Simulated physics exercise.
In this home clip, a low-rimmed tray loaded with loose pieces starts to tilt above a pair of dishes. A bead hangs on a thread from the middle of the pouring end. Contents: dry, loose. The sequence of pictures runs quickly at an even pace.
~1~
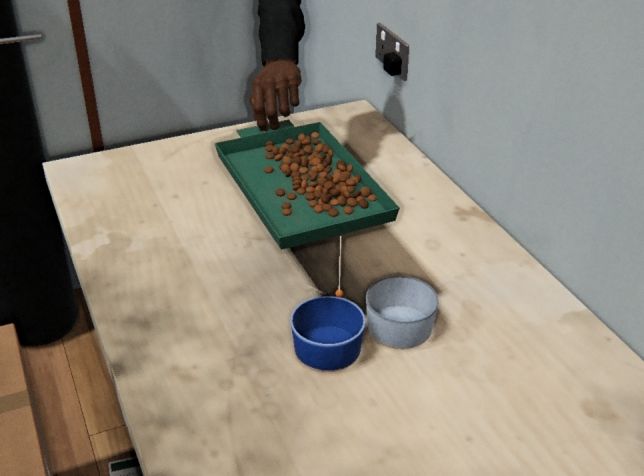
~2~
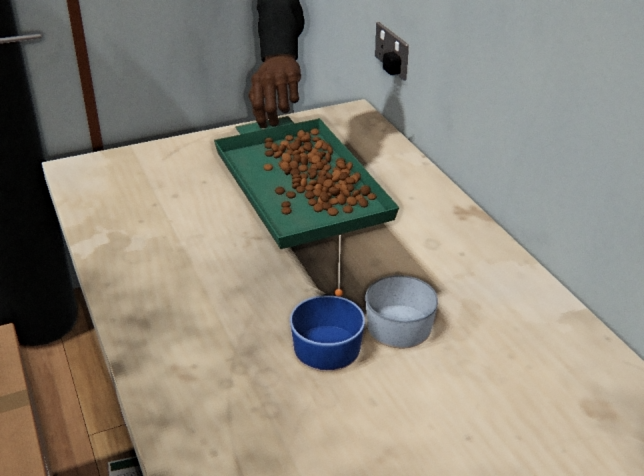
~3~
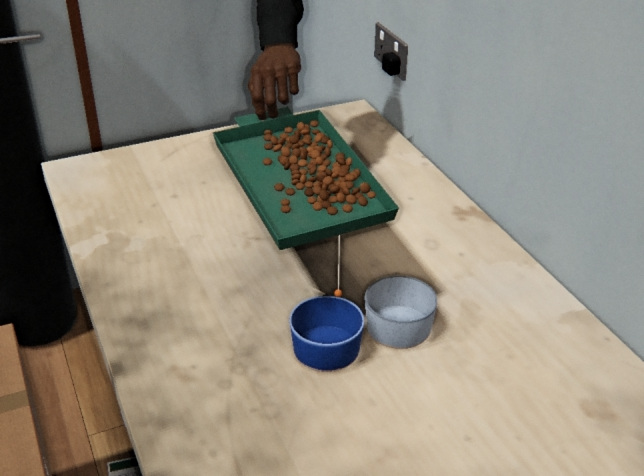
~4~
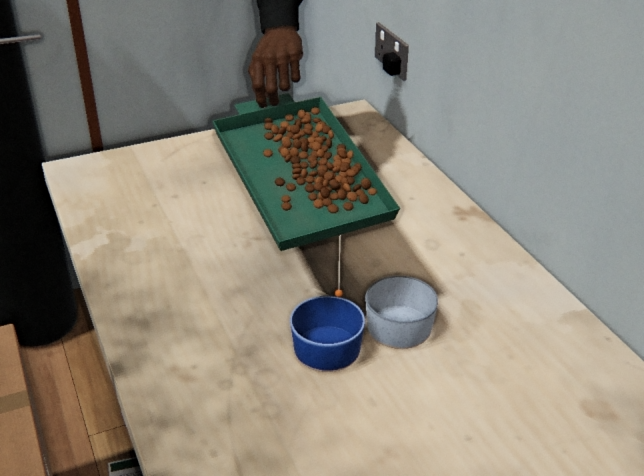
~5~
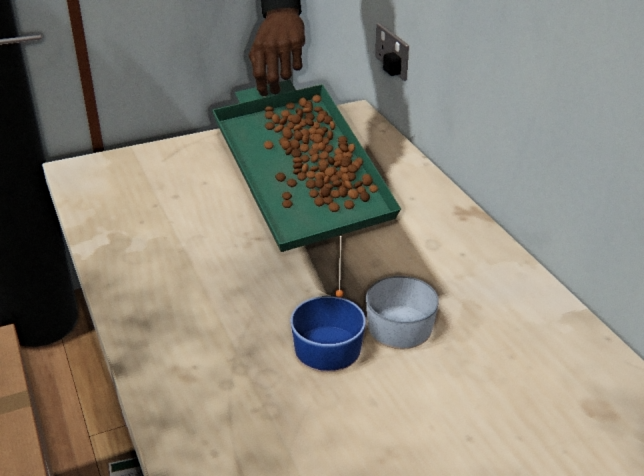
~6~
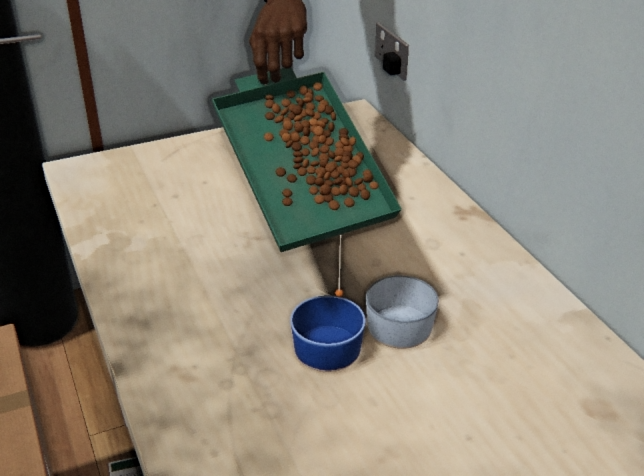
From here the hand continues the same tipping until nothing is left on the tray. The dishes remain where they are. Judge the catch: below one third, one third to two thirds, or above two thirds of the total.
My judgement: One third to two thirds of the total.
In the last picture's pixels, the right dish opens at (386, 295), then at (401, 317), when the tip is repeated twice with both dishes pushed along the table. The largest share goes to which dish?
The one on the left side first, then the one on the left side.
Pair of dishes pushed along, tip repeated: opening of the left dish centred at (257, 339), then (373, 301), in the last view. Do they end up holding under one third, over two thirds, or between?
On the first try the answer is the middle third, and on the second it is under a third.
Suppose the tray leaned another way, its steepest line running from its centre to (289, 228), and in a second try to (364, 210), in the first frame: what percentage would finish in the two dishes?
I'd say some 30 in a hundred at first, then 90 in a hundred.
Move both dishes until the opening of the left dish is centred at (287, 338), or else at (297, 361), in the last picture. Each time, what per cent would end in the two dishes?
Roughly 80 % and 70 %.
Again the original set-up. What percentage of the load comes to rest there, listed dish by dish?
Per hundred pieces: Left dish roughly 40, right dish roughly 0.
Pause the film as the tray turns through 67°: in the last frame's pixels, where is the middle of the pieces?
Look close to (335, 226) in the last picture.
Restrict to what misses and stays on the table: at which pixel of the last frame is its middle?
Close to pixel (360, 398) in the last view.
Soon, tray tipped steeply; most on the tray; a small part in the air.
A while on, tray tipped past a quarter turn; about a quarter on the tray; about a quarter in the left dish; about half outside both; a small part in the air.
Towards the end, tray tipped past a quarter turn; about half in the left dish; a stray few in the right dish; about half outside both.
Finally, tray tipped past a quarter turn; about half in the left dish; a stray few in the right dish; about half outside both.
